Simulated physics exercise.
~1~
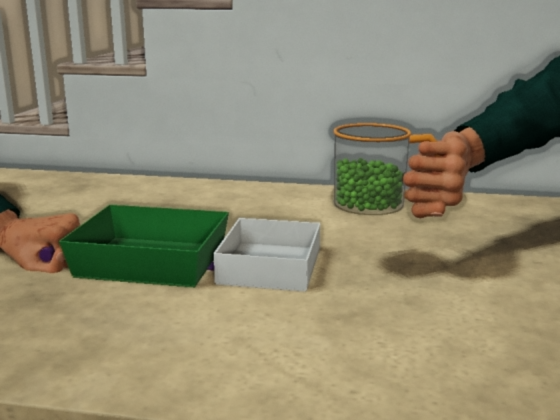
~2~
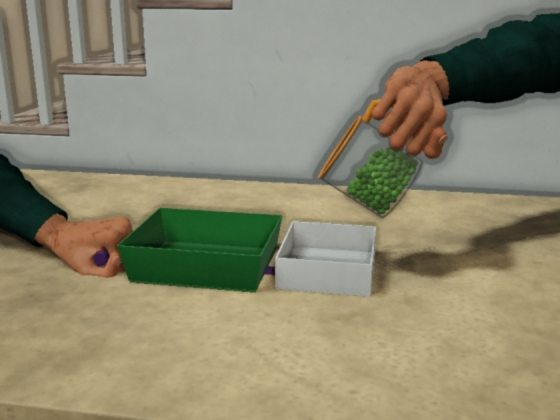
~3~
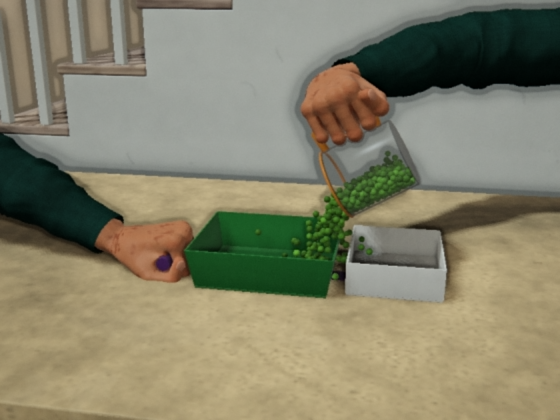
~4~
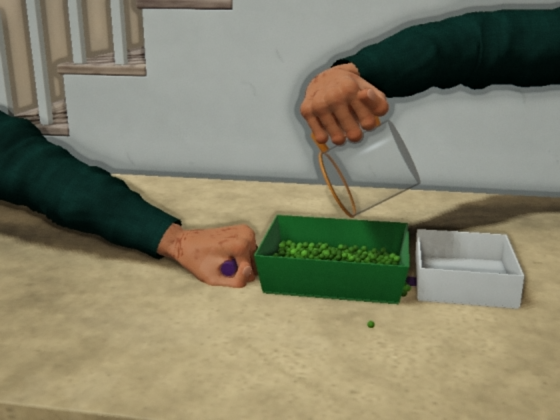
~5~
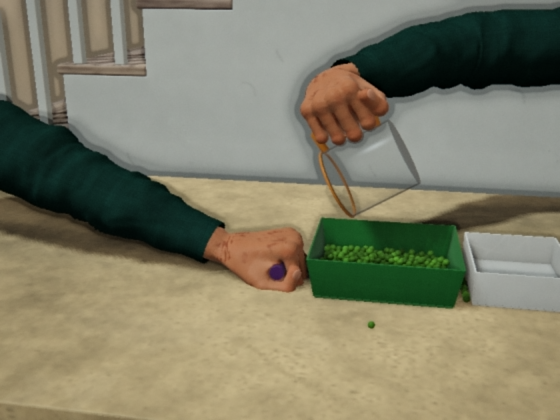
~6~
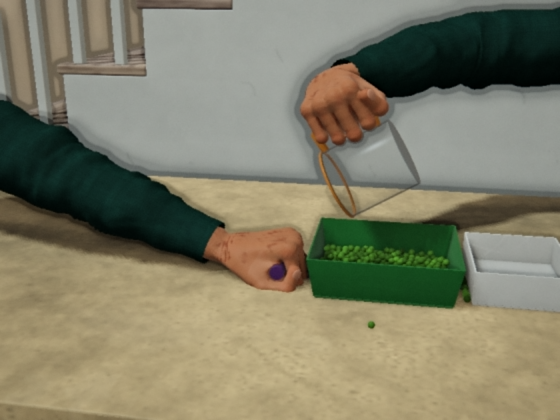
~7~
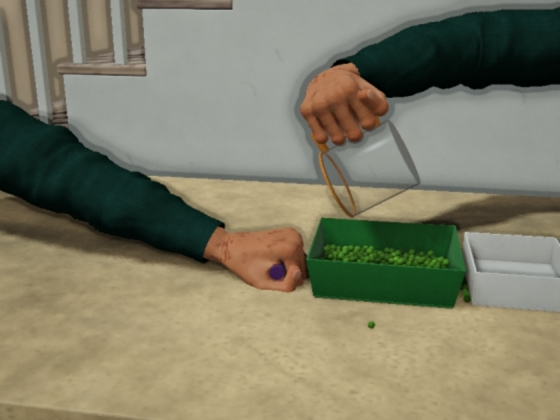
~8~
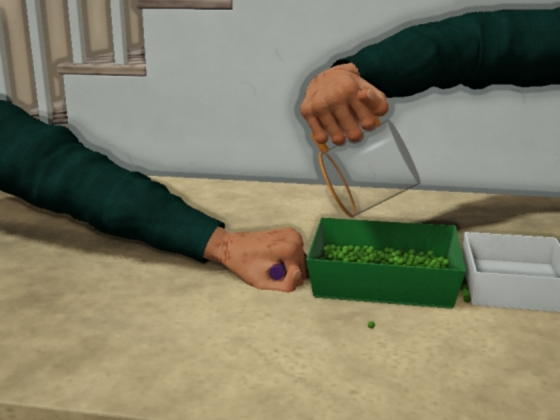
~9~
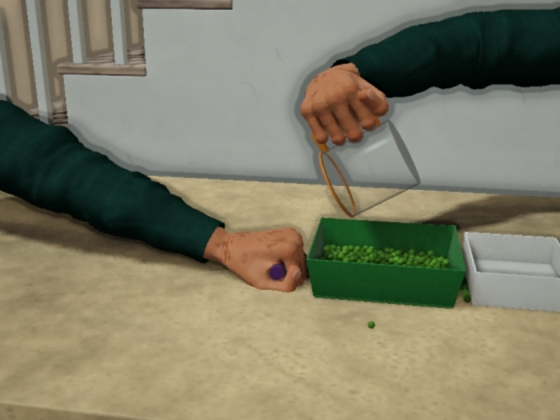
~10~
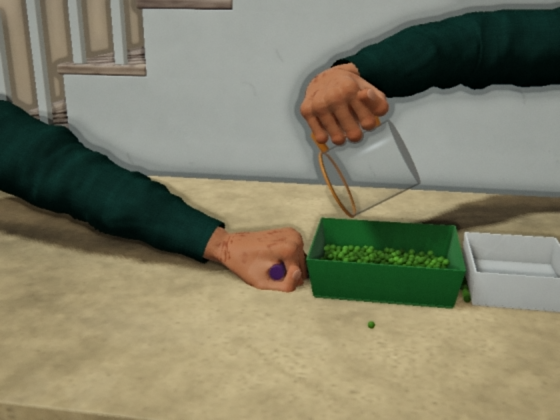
A hand in a dark green sleeve holds a clear cup of green peas with an orange rim above a pale, stone-like tabletop, seen from the front and slightly above, with a grey wall and stair railing behind. At left, another hand grips a small purple end beside a green tin and a white tin in a row. The row slides right as the cup moves left and tips over. Peas pour down near the gap between the tins, landing mostly in the green one. The row slides further, then stops, with the emptied cup still tilted, the white tin looking empty and a few stray peas on the table.
